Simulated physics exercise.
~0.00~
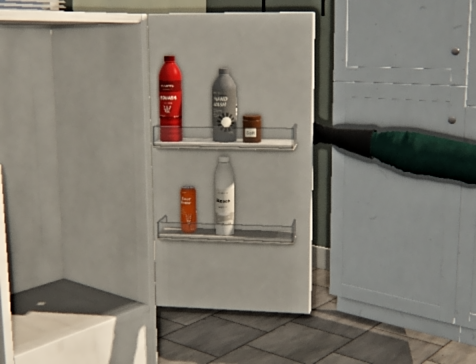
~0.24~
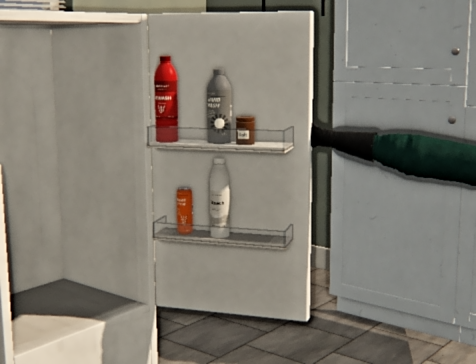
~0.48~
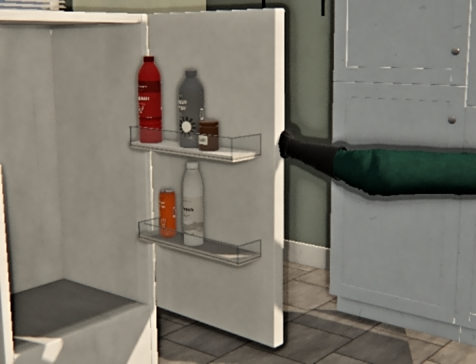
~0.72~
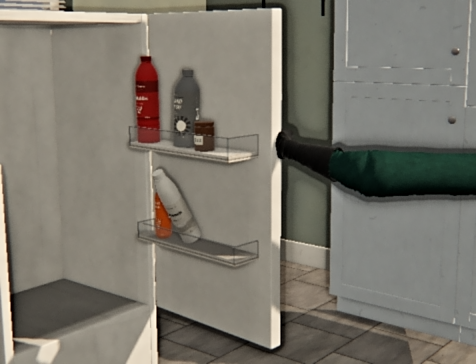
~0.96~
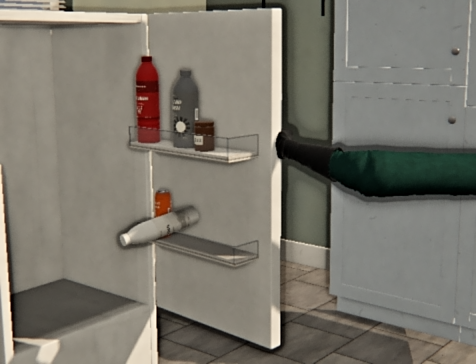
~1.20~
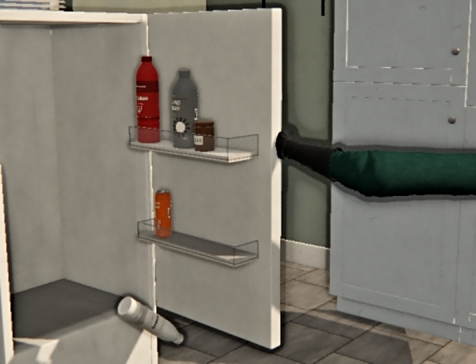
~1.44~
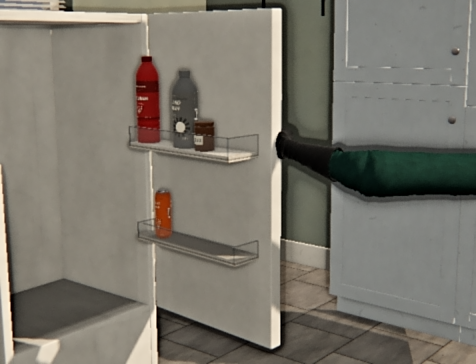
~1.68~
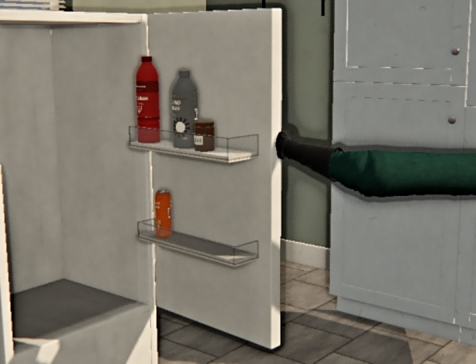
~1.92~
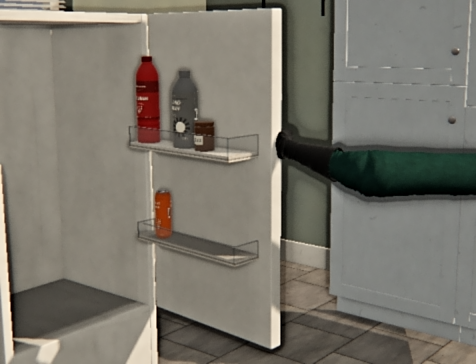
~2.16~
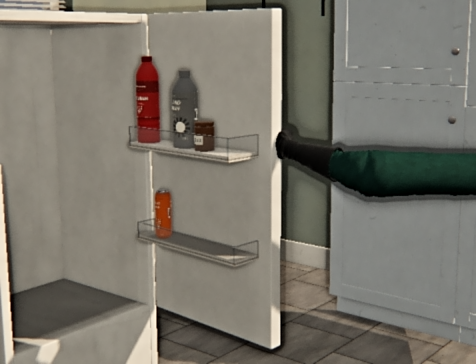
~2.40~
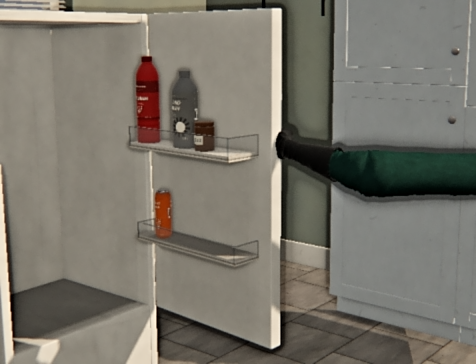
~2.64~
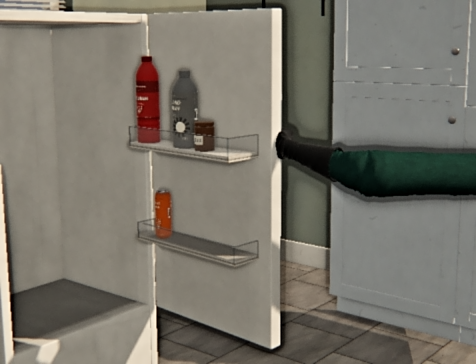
In the video, a dark green arm touches an open cooler door holding bottles, a jar and an orange can as it swings partway toward closing and stops; the white bottle tips left, falls off the lower rack and drops out of view, while the other items remain upright.
